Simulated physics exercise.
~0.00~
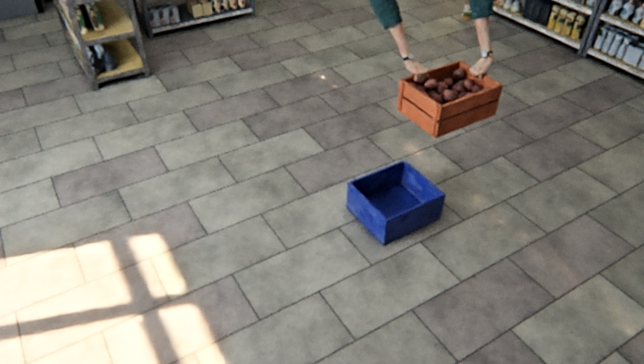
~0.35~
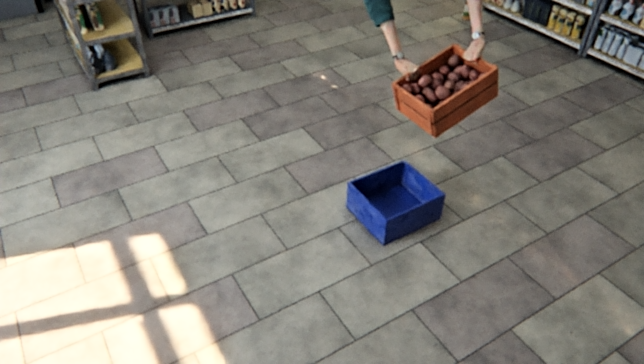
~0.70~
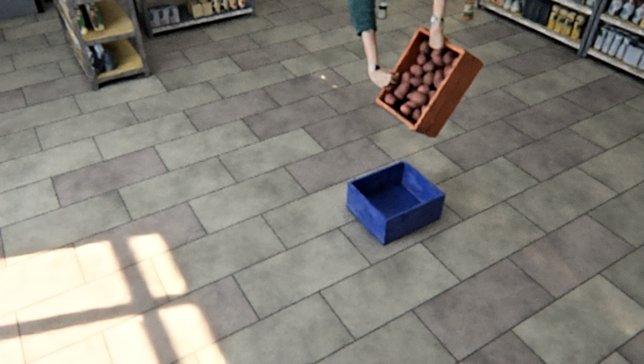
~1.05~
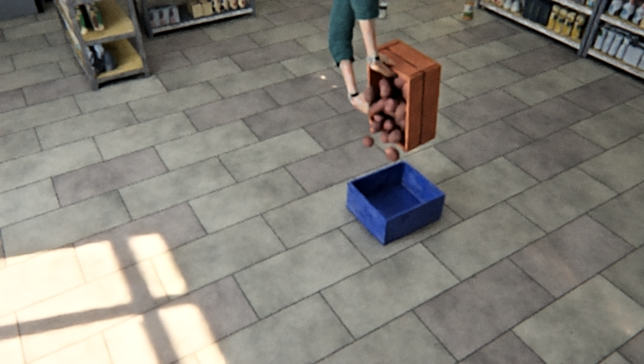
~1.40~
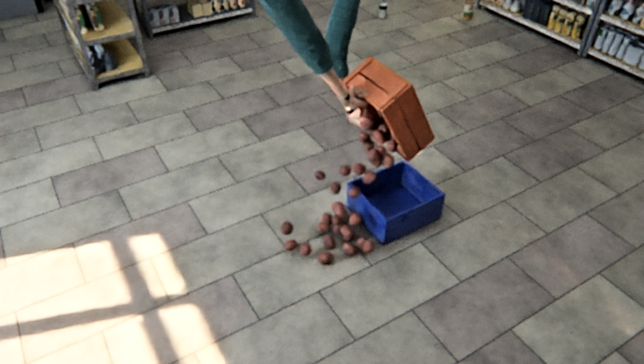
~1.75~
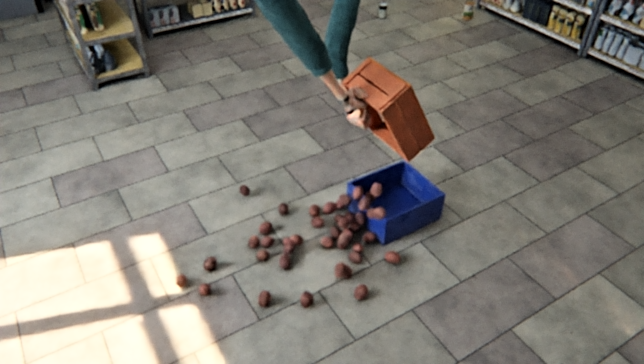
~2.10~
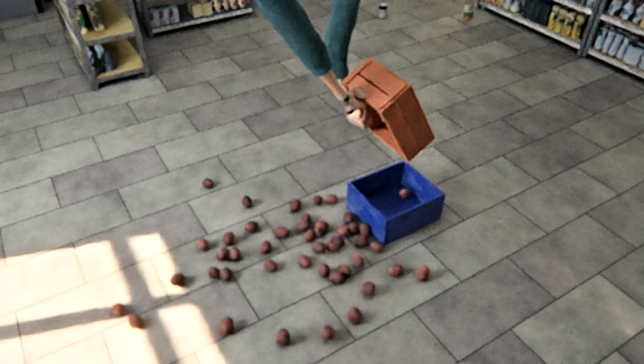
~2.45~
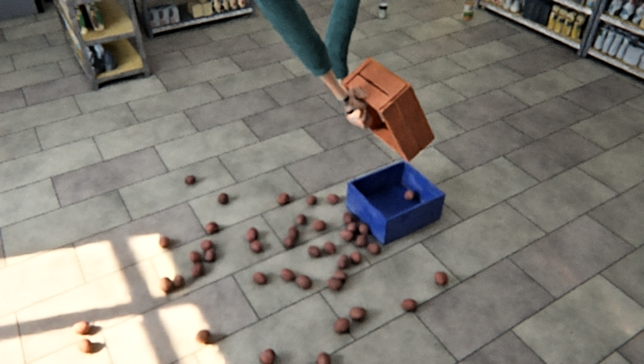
The clip opens on a grey tiled floor between stocked shelves, where two hands hold an orange crate of red potatoes in the air near an empty blue basket. The hands tip the crate over to the left, and the potatoes slide toward its lower edge. As it turns past upright, they begin to pour out, most of them dropping to the left of the basket. They bounce and roll across the tiles, some reaching the sunlit patch. The hands keep the emptied crate tilted while the potatoes spread out, leaving just one inside the basket.
